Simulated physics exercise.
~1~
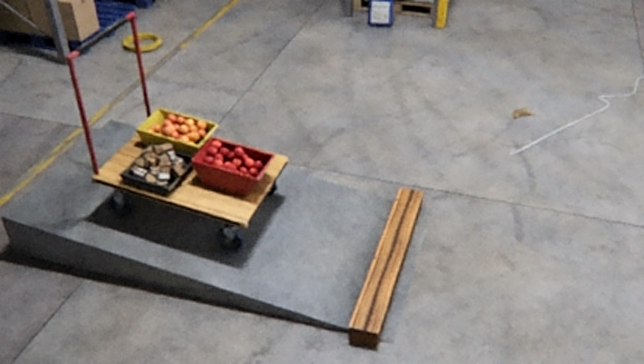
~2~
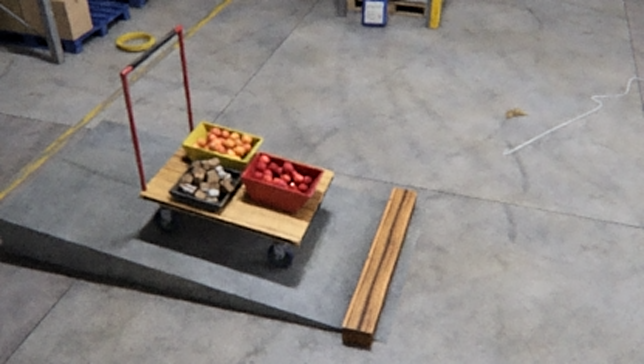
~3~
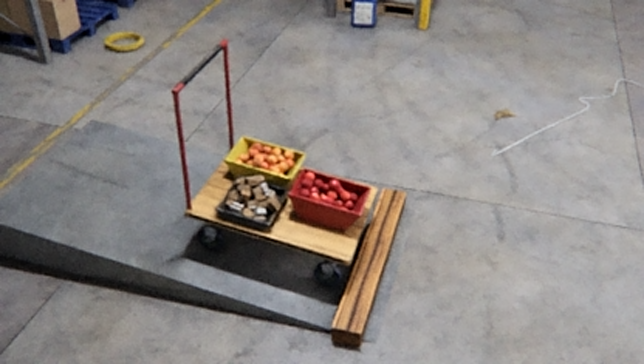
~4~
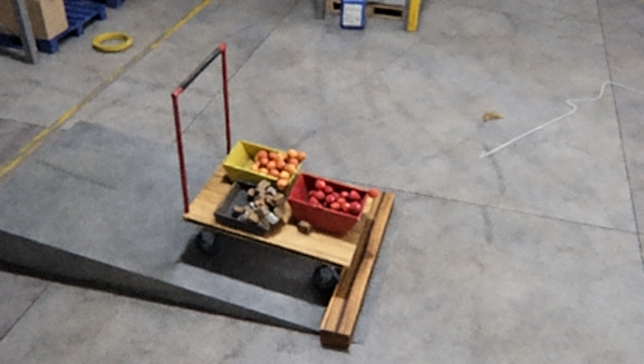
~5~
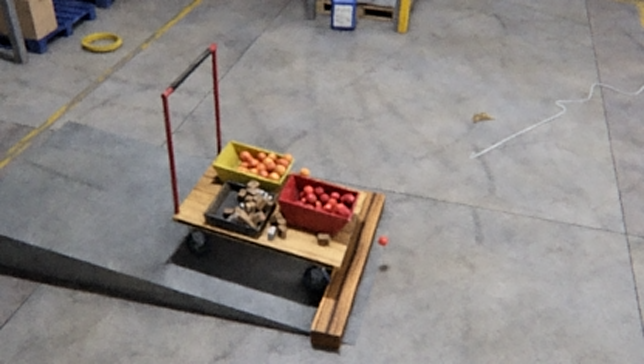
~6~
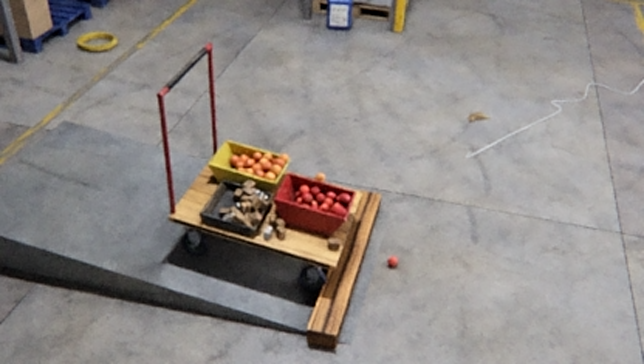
On a grey concrete warehouse floor, a wooden-decked trolley with a red handle rolls rightward down a shallow ramp. It carries a yellow basket of orange round pieces, a red basket of red ones and a black basket of small brown parcels. The trolley meets the wooden sill at the foot of the ramp and stops. The loads surge forward, and several parcels tumble out of the black basket onto the deck. A red piece drops beyond the sill and rolls a little farther right. The trolley and baskets finish upright against the sill, most of the goods still inside.
